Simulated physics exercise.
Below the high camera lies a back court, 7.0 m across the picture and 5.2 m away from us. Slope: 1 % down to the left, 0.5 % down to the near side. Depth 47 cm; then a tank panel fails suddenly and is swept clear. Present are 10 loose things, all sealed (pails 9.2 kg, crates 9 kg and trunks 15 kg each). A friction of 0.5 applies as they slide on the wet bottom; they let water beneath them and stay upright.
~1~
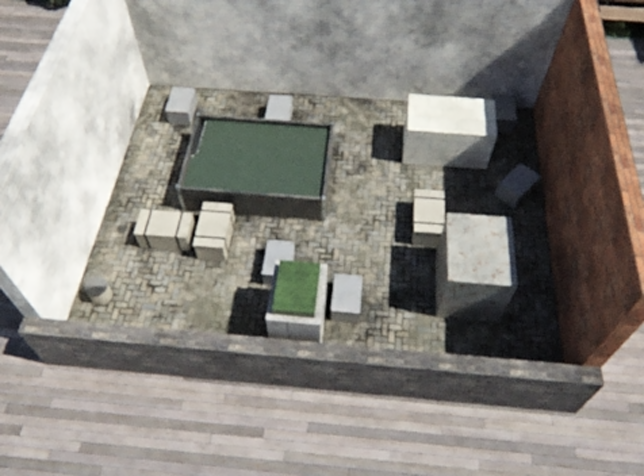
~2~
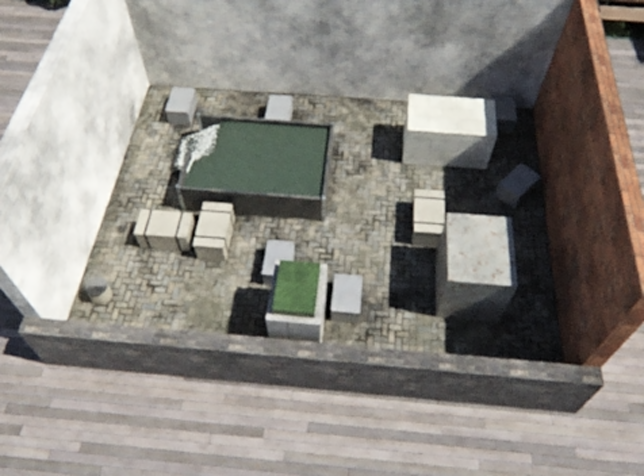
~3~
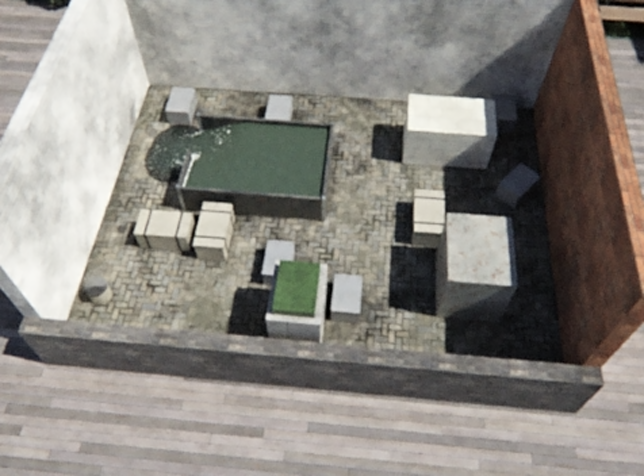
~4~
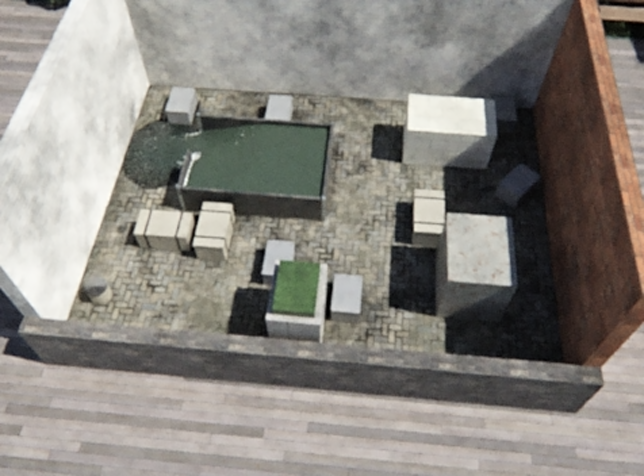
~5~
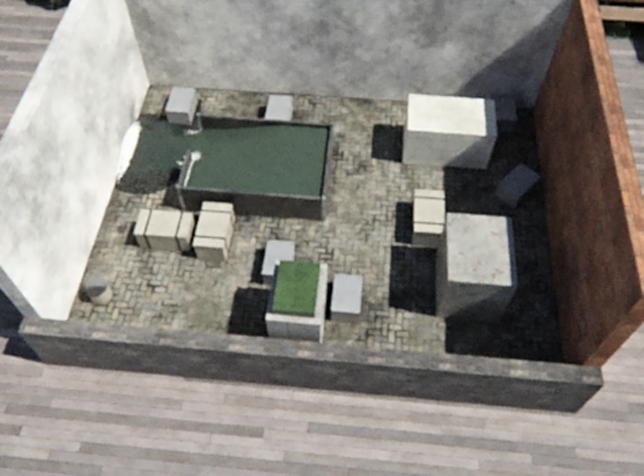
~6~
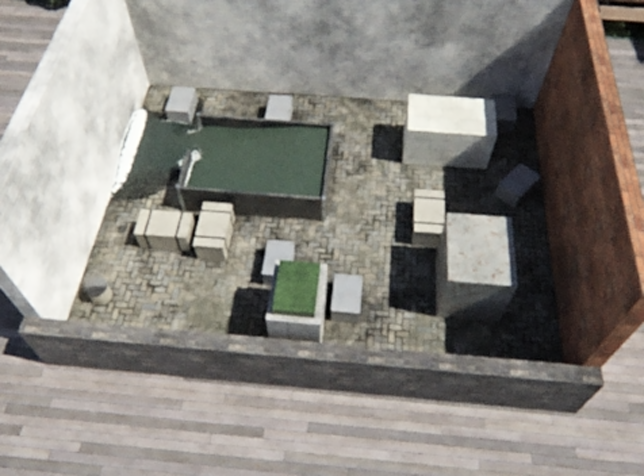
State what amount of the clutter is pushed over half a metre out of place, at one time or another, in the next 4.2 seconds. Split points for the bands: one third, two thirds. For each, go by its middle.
My call: One third to two thirds.
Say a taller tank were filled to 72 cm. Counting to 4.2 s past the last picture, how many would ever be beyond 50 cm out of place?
So the tally would be 6.
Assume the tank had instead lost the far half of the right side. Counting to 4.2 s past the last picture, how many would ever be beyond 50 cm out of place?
Count: 2.
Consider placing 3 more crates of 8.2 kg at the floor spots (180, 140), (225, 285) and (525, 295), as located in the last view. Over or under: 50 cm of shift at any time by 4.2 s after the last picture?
Respectively: Tops it; doesn't reach it; doesn't reach it.
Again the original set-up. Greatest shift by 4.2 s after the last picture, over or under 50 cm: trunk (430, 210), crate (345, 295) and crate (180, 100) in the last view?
One by one: Below the line; below the line; above the line.
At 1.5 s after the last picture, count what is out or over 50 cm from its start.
My count gives 1.
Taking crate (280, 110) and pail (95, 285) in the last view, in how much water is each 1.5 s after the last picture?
First about 0 cm, second about 5 cm.
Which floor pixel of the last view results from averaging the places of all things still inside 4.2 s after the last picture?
Roughly at (345, 218).
Then, 0.4 s after the last picture 0 of 10 are over 50 cm from their spots; 0 afloat.
Then, 1.5 s after the last picture 1 of 10 are over 50 cm from their spots; 0 afloat.
Then, 2.8 s after the last picture 3 of 10 are over 50 cm from their spots; 2 afloat.
Then, 4.2 s after the last picture 4 of 10 are over 50 cm from their spots, and 4 have been at some point; 2 afloat.
